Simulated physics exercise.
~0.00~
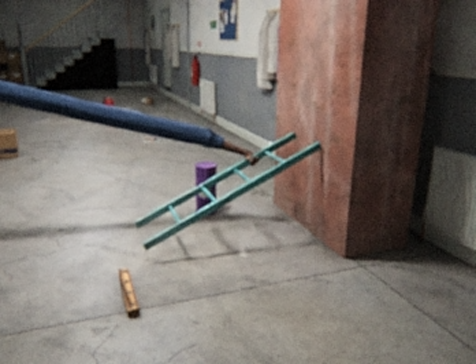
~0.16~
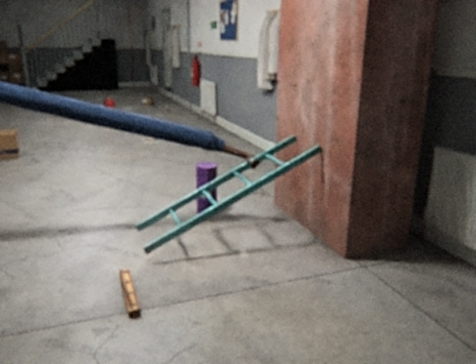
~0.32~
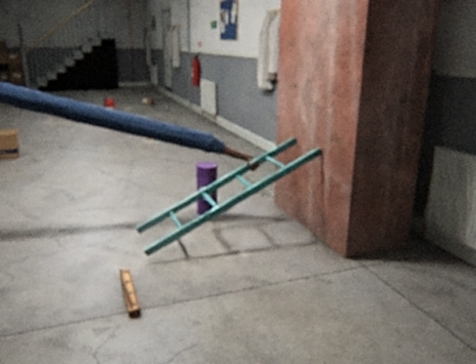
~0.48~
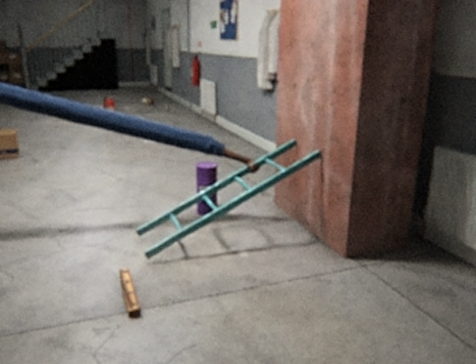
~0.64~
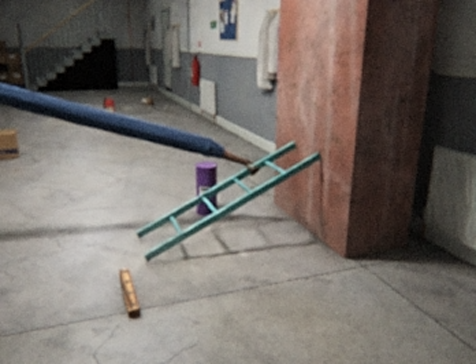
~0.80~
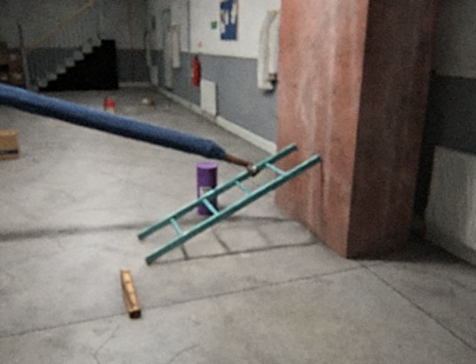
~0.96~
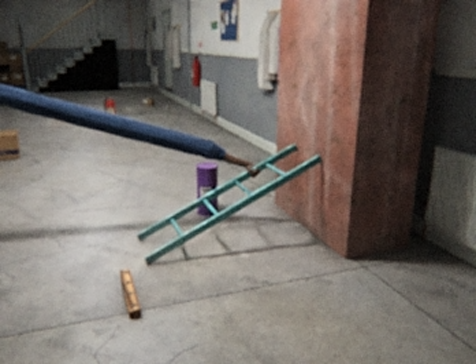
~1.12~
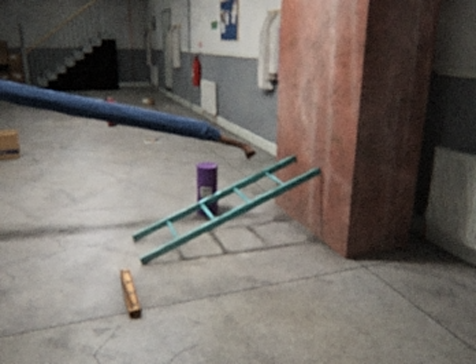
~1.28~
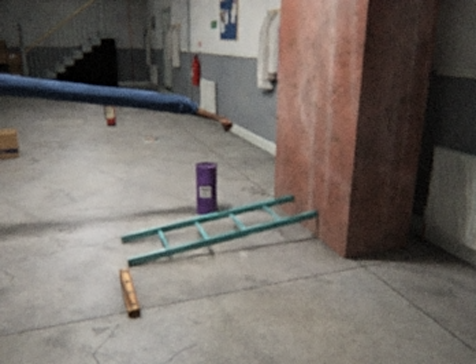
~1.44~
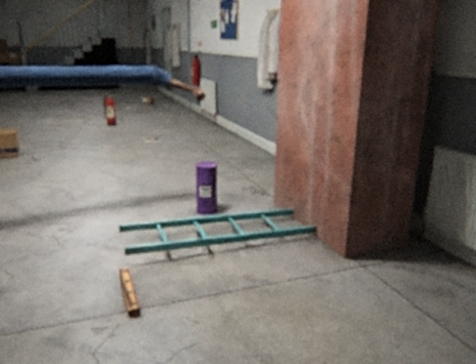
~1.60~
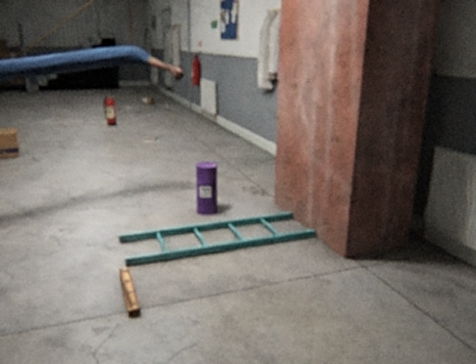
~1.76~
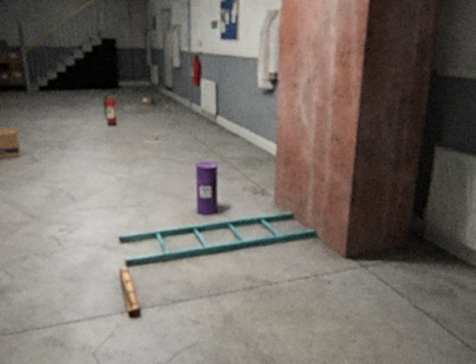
A turquoise ladder, held by a blue-sleeved arm reaching in from the left, leans at a low angle against a reddish column, its feet well short of a wooden batten. The hand lets go and withdraws, and the ladder slides down to lie flat beside a purple canister.
